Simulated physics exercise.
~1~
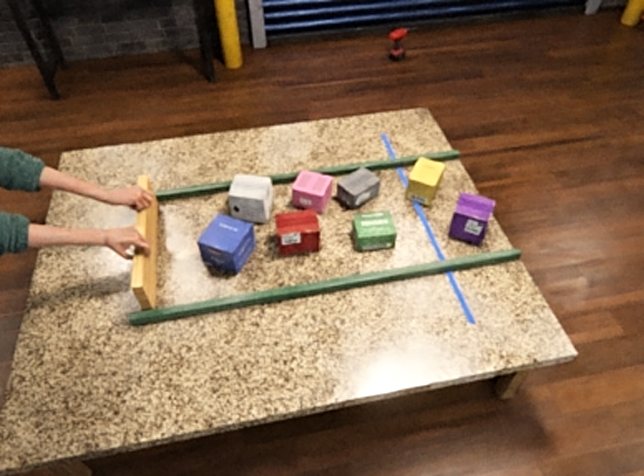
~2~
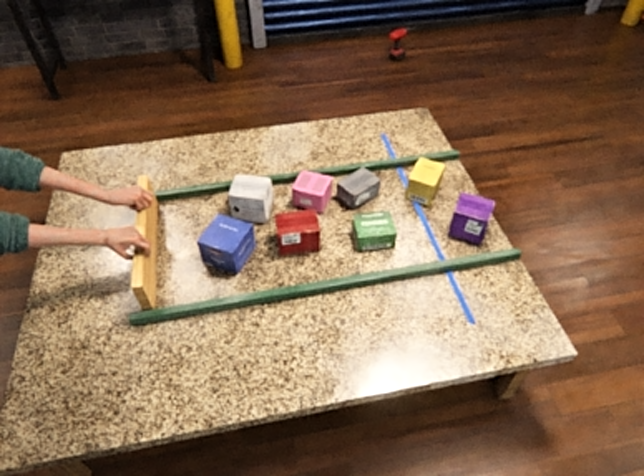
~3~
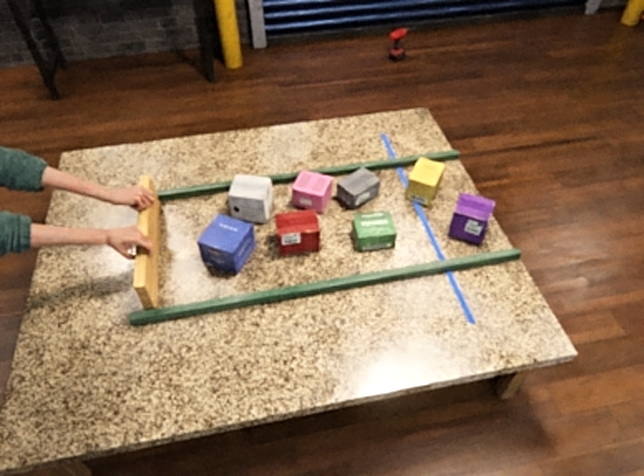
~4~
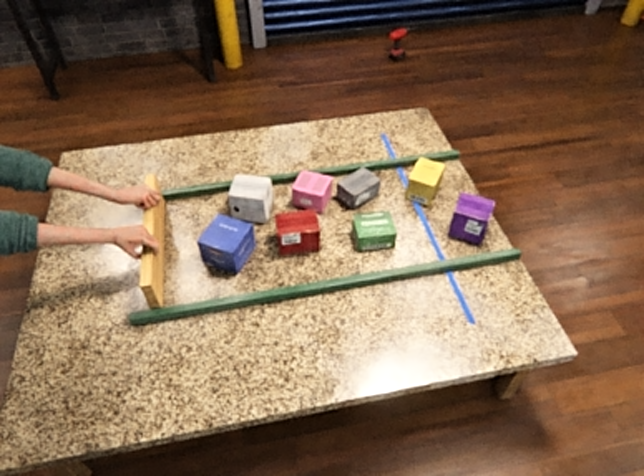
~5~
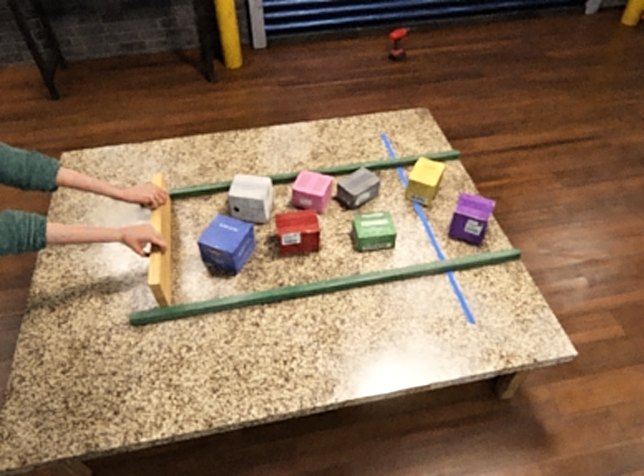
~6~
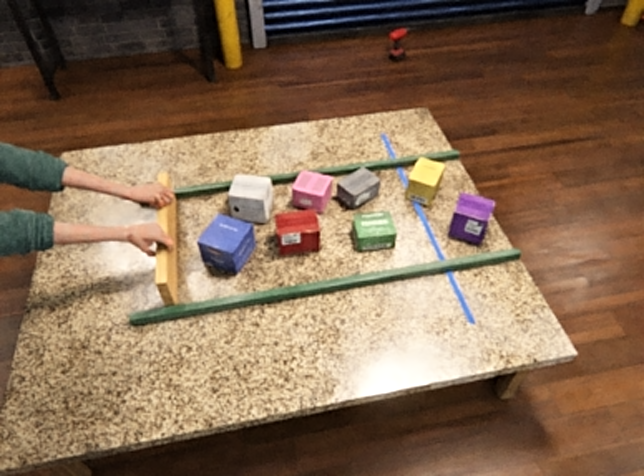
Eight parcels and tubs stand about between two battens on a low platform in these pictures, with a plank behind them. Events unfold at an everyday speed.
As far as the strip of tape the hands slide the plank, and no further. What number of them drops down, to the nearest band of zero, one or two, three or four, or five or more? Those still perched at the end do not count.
Nearest band: Three or four.
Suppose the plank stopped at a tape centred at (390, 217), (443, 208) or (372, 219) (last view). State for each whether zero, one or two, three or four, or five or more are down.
Taking the places in the order asked: 1 or 2, then at least five, then just one or two.
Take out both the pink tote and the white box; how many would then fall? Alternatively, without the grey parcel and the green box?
Result: 2 in the first case, with 1 in the second.
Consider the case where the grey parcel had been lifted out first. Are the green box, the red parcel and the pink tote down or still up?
The green box falls; the red parcel is kept; the pink tote does not fall.
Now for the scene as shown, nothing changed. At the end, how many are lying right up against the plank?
At rest, 2 are in contact.
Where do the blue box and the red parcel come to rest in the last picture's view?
The first near (442, 203), the second near (479, 200).
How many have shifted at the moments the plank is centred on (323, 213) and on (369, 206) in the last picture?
The number moved is 7 and then 8.
Soon after, none off yet; purple parcel at rest near (471, 218); yellow box at rest near (425, 182); green box moved a little near (379, 230).
At rest, the number that fall off is three or four; fallen, grey parcel, green box, yellow box and purple parcel.
